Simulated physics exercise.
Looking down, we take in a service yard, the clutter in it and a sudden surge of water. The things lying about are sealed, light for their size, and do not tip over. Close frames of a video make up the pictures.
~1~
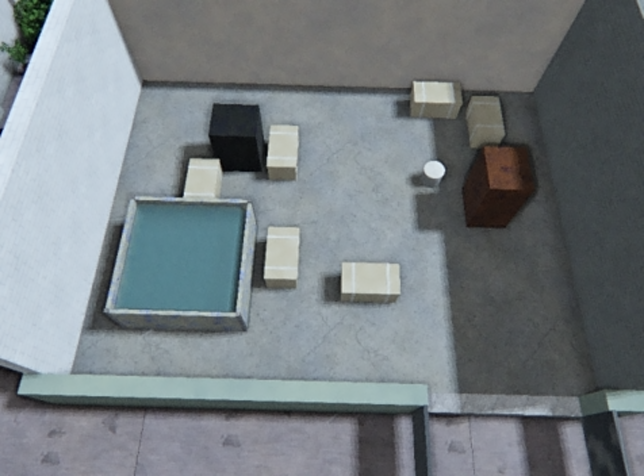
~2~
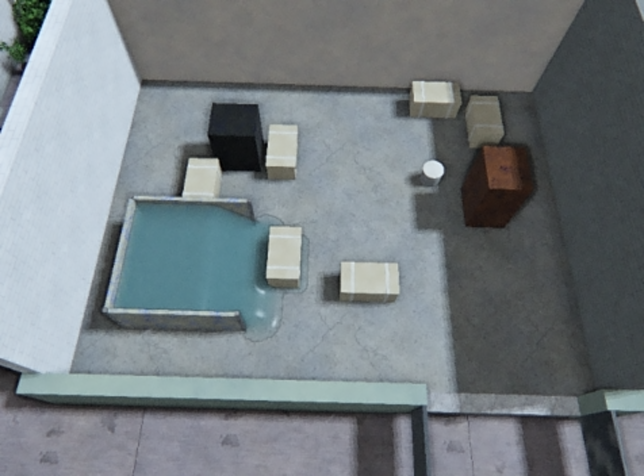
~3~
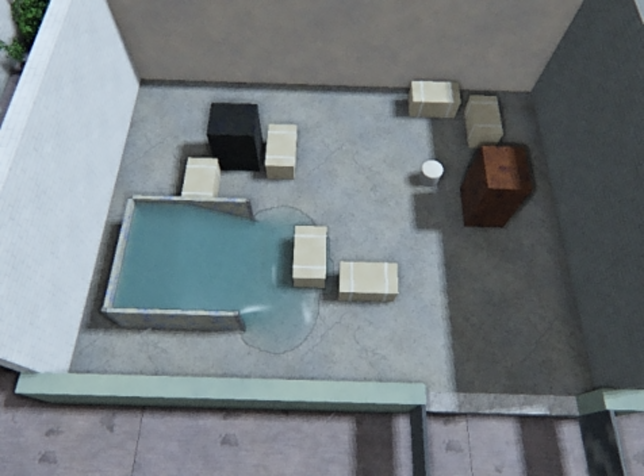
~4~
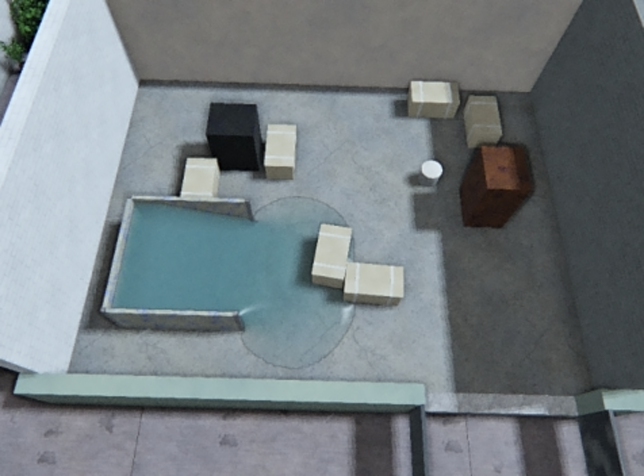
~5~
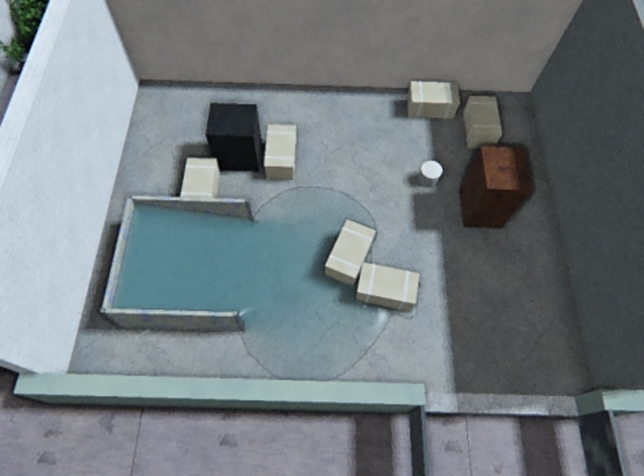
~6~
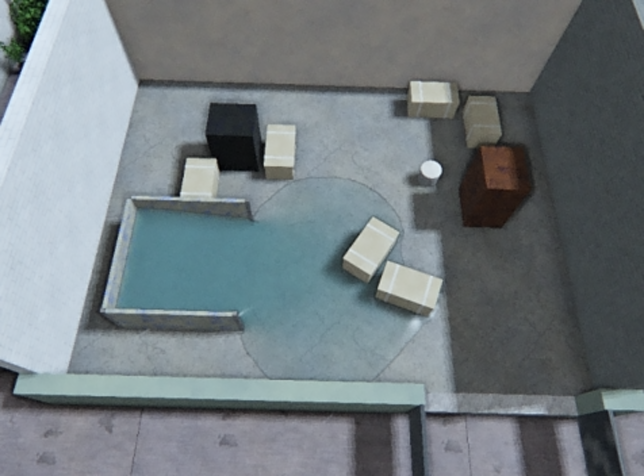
Water surges from the right side of a square grey-walled tank at the left of a concrete yard, seen from a fixed view high above. Around it stand several cream boxes, a black box behind, and a reddish-brown cabinet and small white round object at right. The spreading pool pushes the nearest cream box rightward into another, and both slide and turn, still upright, while the rest stay put.
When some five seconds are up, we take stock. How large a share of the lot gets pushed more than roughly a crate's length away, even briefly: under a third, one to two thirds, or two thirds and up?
The part that gets shoved well aside reaches two thirds.
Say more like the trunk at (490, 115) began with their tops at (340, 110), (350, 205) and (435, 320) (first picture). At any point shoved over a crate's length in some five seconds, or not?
Results - 1: Doesn't go far; 2: Ends up far away; 3: Ends up far away.
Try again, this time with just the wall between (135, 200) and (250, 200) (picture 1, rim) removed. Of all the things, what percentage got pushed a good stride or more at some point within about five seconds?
I'd say around 60 per cent.
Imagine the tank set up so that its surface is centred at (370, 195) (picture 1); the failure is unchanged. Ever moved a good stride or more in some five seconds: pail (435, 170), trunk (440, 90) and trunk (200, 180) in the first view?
Item one travelled far enough, item two travelled far enough, item three not displaced far.
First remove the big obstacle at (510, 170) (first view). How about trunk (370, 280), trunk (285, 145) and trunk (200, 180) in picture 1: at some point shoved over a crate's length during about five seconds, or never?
One by one: Cleared the mark; remained nearby; remained nearby.
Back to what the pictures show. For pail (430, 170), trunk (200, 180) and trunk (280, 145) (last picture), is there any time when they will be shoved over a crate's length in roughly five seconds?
First displaced that much, second under that distance, third under that distance.
A moment on, 2 of 7 are well off their spots; 1 afloat.
Next, 3 of 7 are well off their spots; 2 afloat.
Later, 4 of 7 are well off their spots; 4 afloat.
In the end, 4 of 7 are well off their spots, and 5 have been at some point; 5 afloat.
